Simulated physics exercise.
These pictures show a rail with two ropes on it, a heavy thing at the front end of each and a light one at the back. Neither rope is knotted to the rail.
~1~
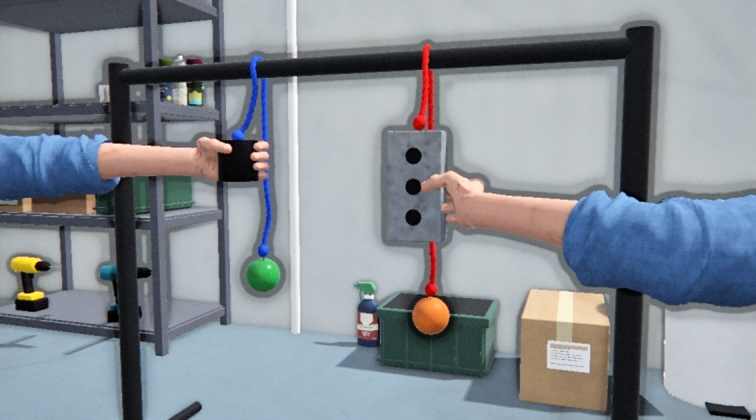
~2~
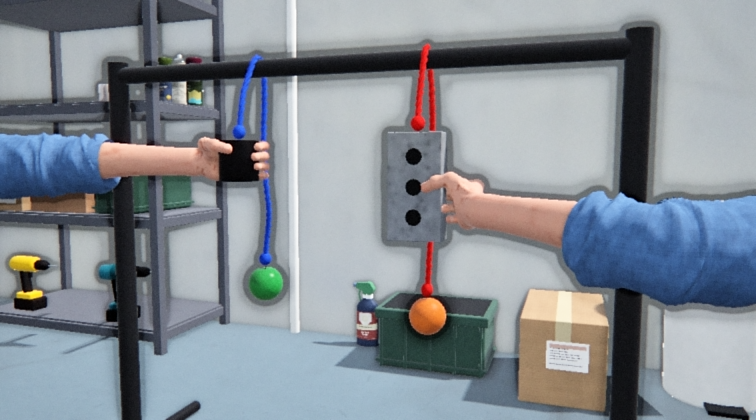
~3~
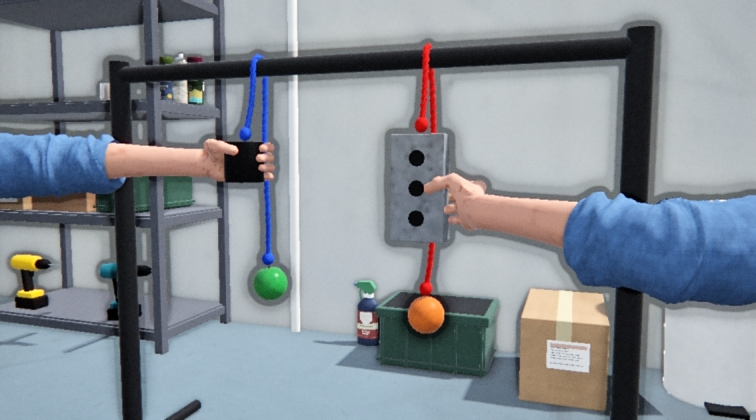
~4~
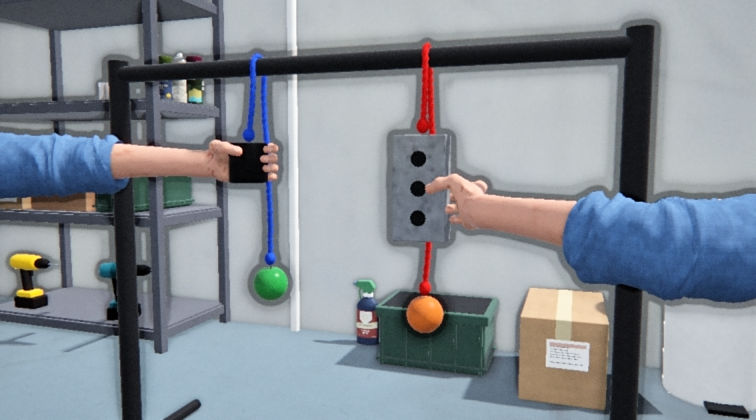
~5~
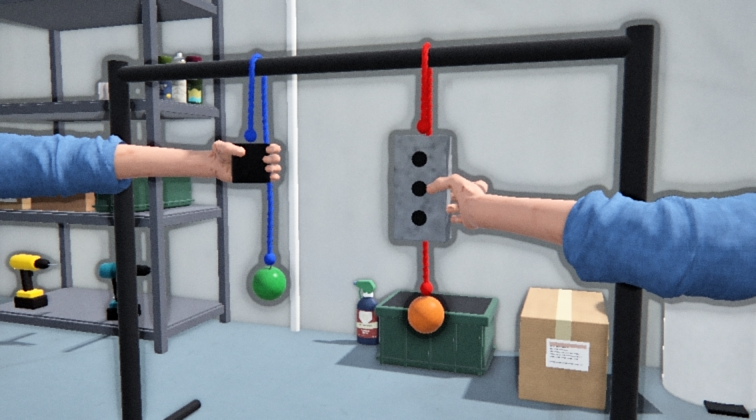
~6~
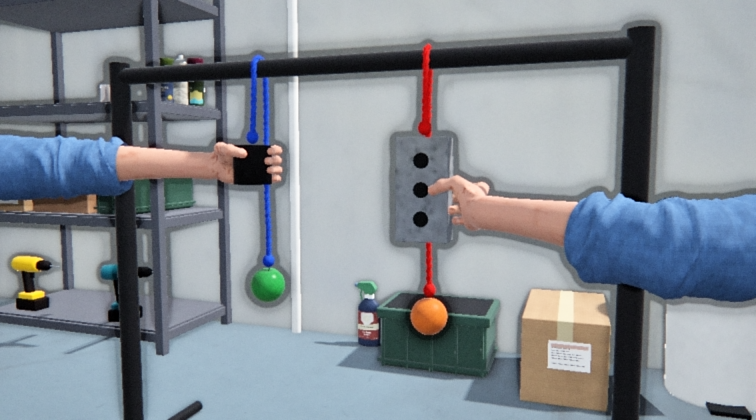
Two hands shifting a black block and grey slab slightly right on ropes over a rail, hanging round objects swaying faintly.
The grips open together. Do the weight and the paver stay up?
Outcome: The weight pulls its rope through, the paver runs down to the floor.
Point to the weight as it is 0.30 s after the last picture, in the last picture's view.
At about (255, 241).
Then, 0.30 s on from there, weight dropping near (255, 241); paver dropping near (424, 256).
Then, 0.56 s on from there, weight on the floor; paver on the floor.
In the end, weight on the floor; paver on the floor. The weight runs down to the floor and the paver drops.
